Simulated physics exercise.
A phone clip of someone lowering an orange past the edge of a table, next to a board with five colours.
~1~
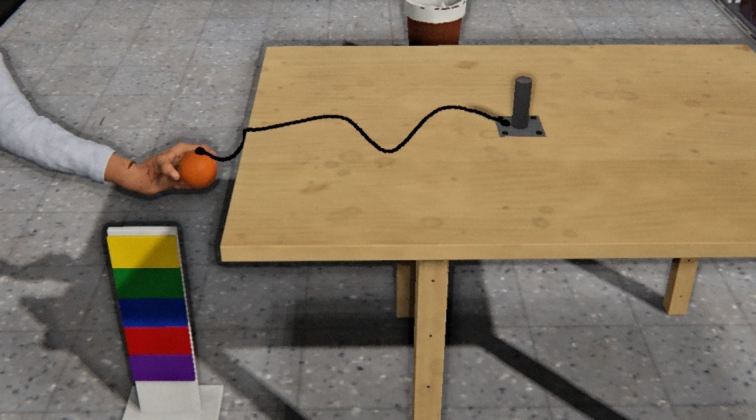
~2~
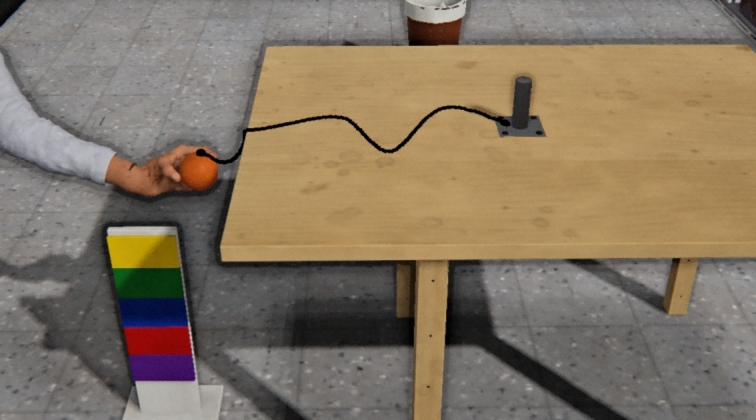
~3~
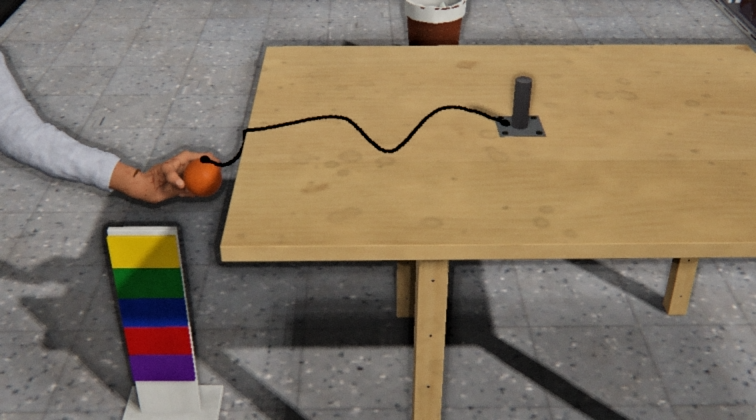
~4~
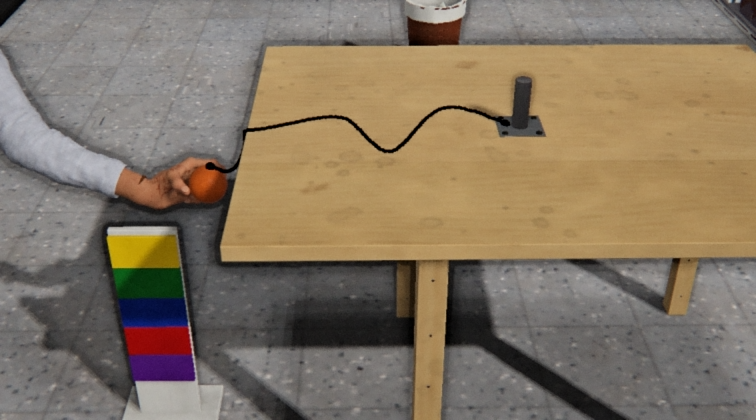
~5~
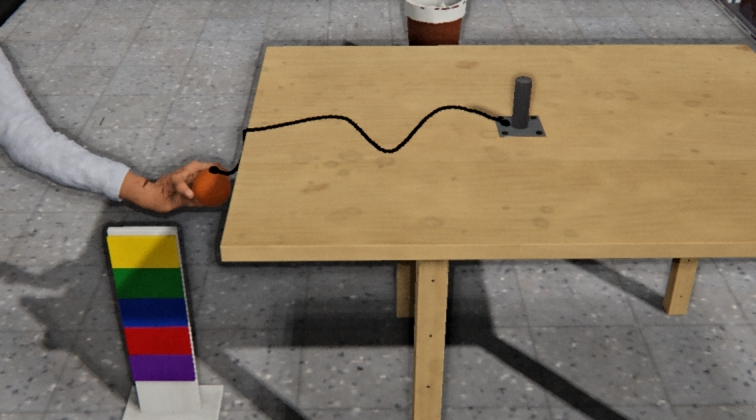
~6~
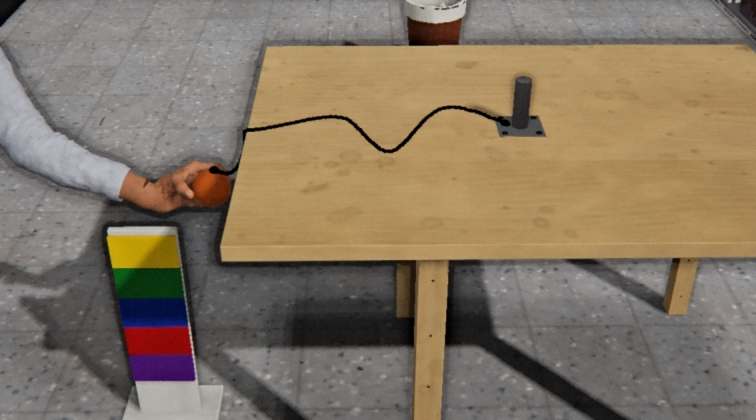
A hand holding an orange ball on a black cord lowers it slightly beside a wooden table.
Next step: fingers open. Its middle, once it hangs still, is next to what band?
Next to the blue one.
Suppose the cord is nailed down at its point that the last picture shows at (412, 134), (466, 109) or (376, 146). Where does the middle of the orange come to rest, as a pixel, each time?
In order of the tries: About (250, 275), then (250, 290), then (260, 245).
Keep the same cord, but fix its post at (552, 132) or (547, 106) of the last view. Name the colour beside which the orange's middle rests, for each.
First try: Green; second try: Green.
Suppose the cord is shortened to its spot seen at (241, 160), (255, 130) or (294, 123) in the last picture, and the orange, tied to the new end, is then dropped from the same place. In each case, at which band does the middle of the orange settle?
One at a time, the answers are: Green; yellow; no band.
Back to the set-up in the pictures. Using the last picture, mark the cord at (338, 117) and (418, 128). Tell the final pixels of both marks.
They go to (248, 156) and to (376, 129).
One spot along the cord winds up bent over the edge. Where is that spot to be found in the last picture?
The bit in question sits close to (355, 125).
A little later, orange near (262, 292); level with green.
Next, orange near (250, 299); level with blue.
When it is over, orange near (258, 303); level with blue. The blue one.
